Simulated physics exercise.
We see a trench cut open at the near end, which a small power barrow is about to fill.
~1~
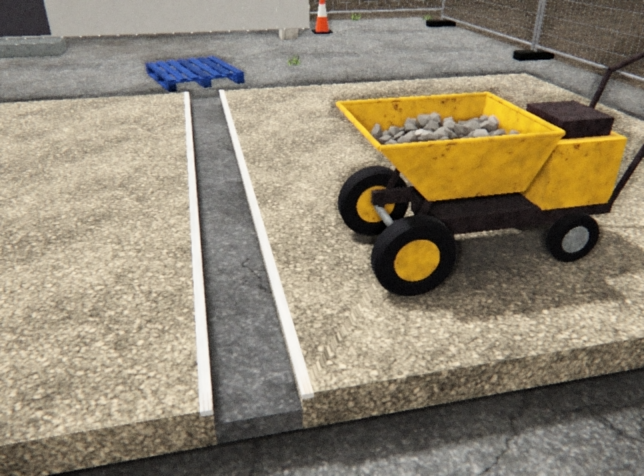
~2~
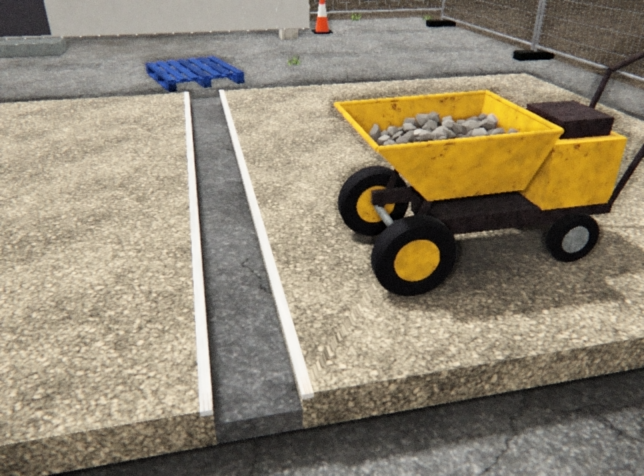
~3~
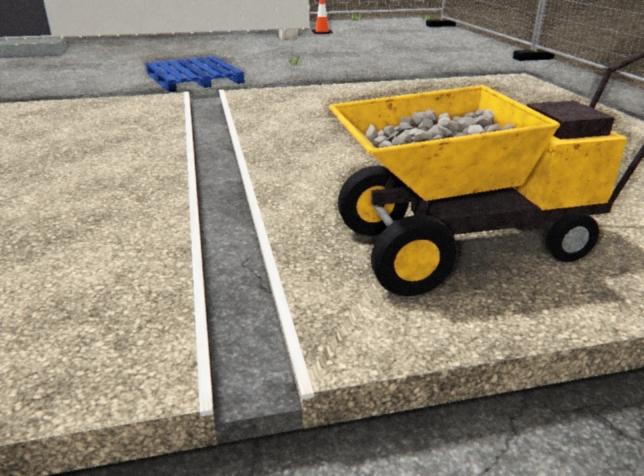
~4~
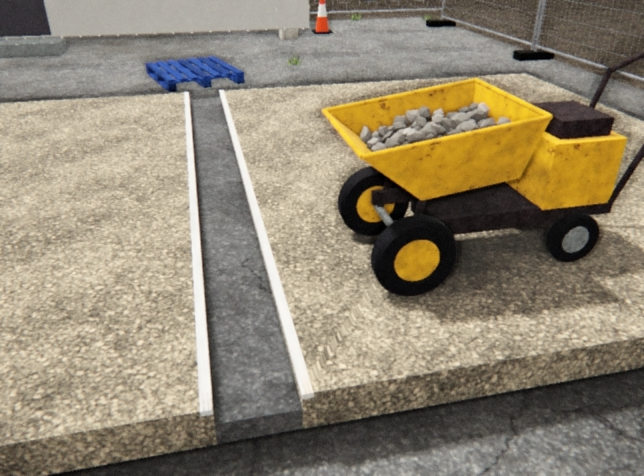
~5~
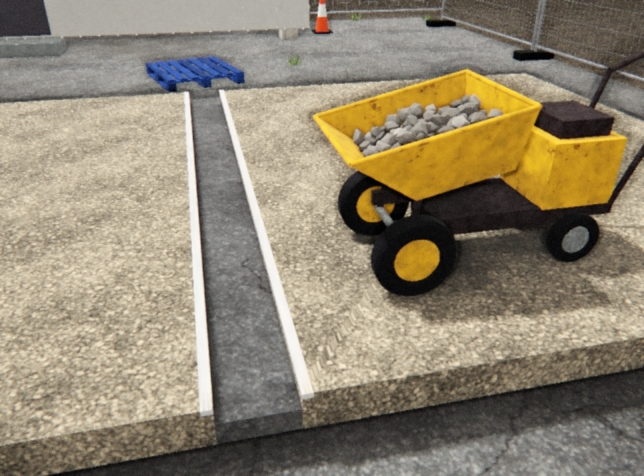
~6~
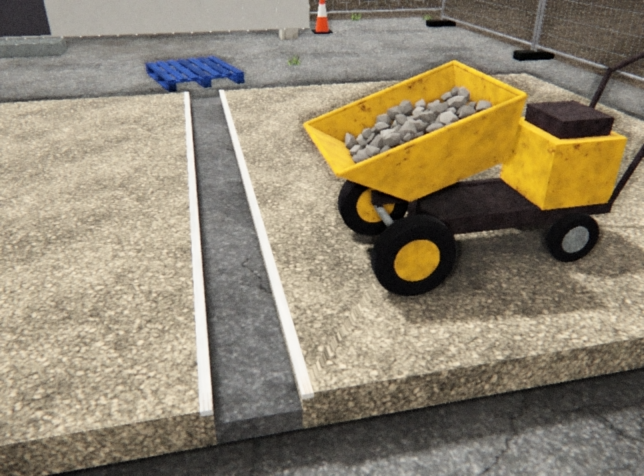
The video shows a yellow power barrow loaded with broken stones standing to the right of a shallow, white-edged trench in gravel. Its skip starts level, then gradually tilts forward to the left while the wheels stay still.
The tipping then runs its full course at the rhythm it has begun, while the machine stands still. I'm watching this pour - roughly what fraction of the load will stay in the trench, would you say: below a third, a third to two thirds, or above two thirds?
I would say above two thirds.
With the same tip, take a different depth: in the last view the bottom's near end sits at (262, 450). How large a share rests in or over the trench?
100 per cent, roughly.
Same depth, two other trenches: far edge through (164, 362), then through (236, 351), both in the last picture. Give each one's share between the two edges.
Roughly 90 per cent, then roughly 50 per cent.
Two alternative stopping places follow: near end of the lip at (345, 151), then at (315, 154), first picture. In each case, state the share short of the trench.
0 % and 0 %, in that order.
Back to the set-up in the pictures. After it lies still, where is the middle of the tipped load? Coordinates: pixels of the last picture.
Near pixel (238, 278).
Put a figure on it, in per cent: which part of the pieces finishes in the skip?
Roughly 10 per cent of the load.
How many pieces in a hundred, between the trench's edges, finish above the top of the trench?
My estimate would be close to 40 per cent.
Soon, skip tipped steeply; all in the skip.
A while on, skip tipped right over; about two thirds in the skip; a stray few short of the trench; about a quarter in or heaped over the trench; a stray few falling.
Towards the end, skip tipped right over; a small part in the skip; a small part short of the trench; most in or heaped over the trench; a small part beyond it.
Finally, skip tipped right over; a small part in the skip; a small part short of the trench; most in or heaped over the trench; a small part beyond it.
